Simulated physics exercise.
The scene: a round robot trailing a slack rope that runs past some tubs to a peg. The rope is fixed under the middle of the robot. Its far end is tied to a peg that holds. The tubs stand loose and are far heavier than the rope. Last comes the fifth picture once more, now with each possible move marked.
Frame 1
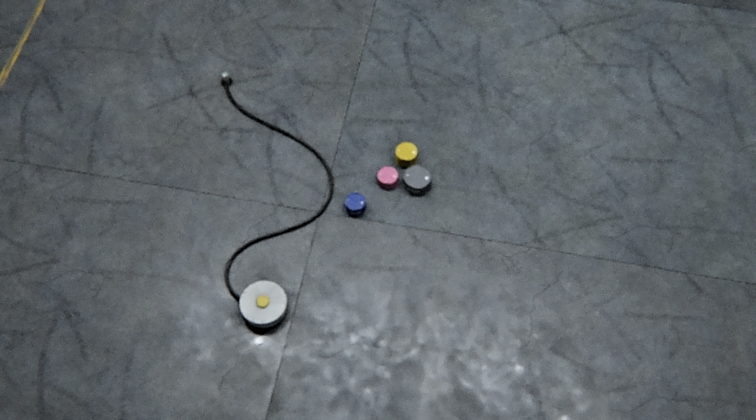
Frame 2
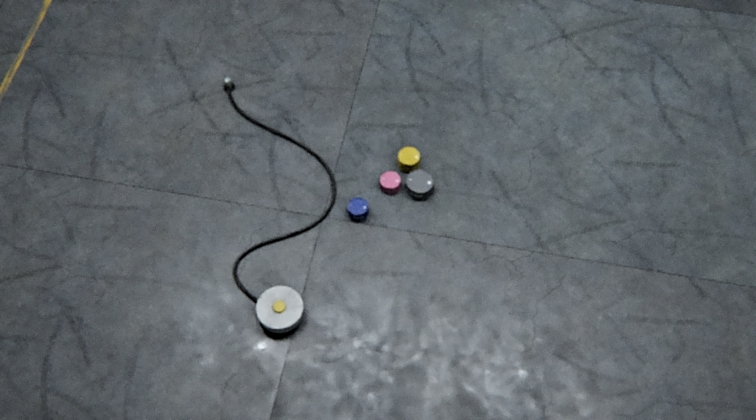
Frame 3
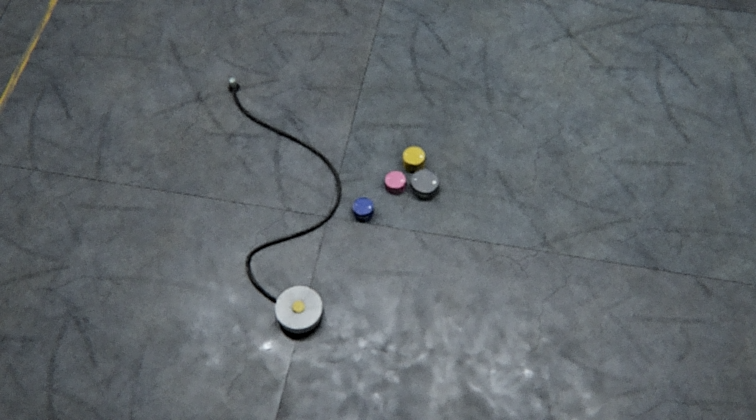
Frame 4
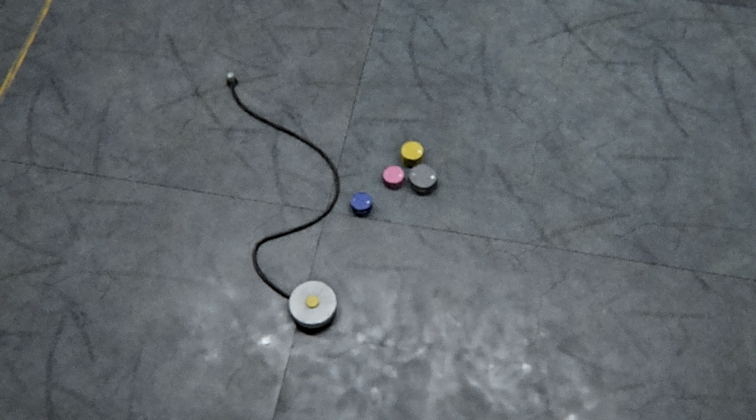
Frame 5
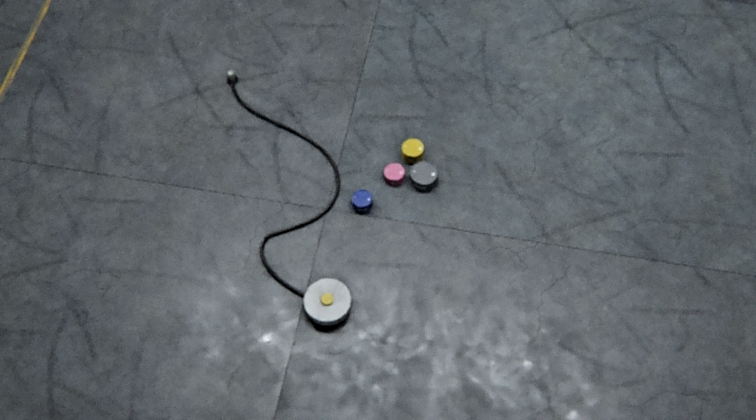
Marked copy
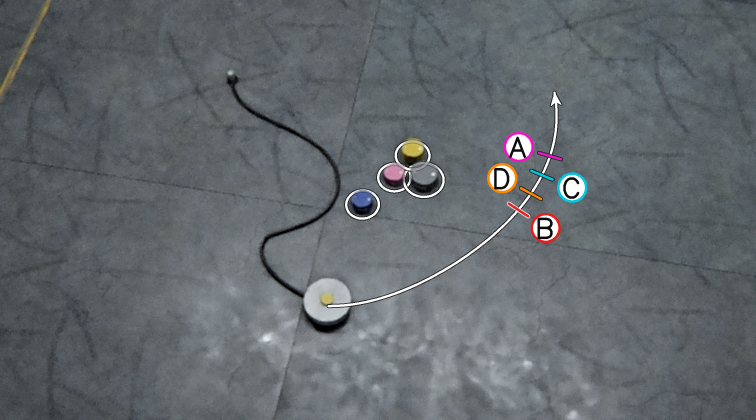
In this clip, a round grey robot tethered by a curving black cord to a small peg moves a short way to the right across a dark floor, while four small coloured tubs sit clustered nearby, apparently undisturbed.
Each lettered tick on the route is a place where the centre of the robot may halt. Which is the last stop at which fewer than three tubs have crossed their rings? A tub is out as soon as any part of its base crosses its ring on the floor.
Mark A.
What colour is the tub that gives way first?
The blue one.
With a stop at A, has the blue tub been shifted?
Yes.
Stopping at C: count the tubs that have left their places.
One.
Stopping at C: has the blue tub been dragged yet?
Yes.
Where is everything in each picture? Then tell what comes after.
Peg (226, 78); pink tub (388, 178); grey tub (417, 180), in the first picture.
Robot (280, 310); blue tub (358, 209), in the second picture.
Robot (299, 310); pink tub (395, 183), in the third picture.
Robot (313, 305); yellow tub (412, 155), in the fourth picture.
Robot (328, 303); peg (232, 76); pink tub (394, 175); grey tub (424, 176), in the fifth picture.
On the marked copy, A at (550, 156); B at (518, 210); C at (542, 175); D at (531, 194); the route from (328, 306) via (499, 230) to (554, 93).
With A. Early on, robot (432, 274).
Further on, robot (510, 216).
At the end, robot (551, 152); blue tub (375, 174); one over the rings.
As for the rest, B is within the limit but short; C is within the limit but short; D is within the limit but short.
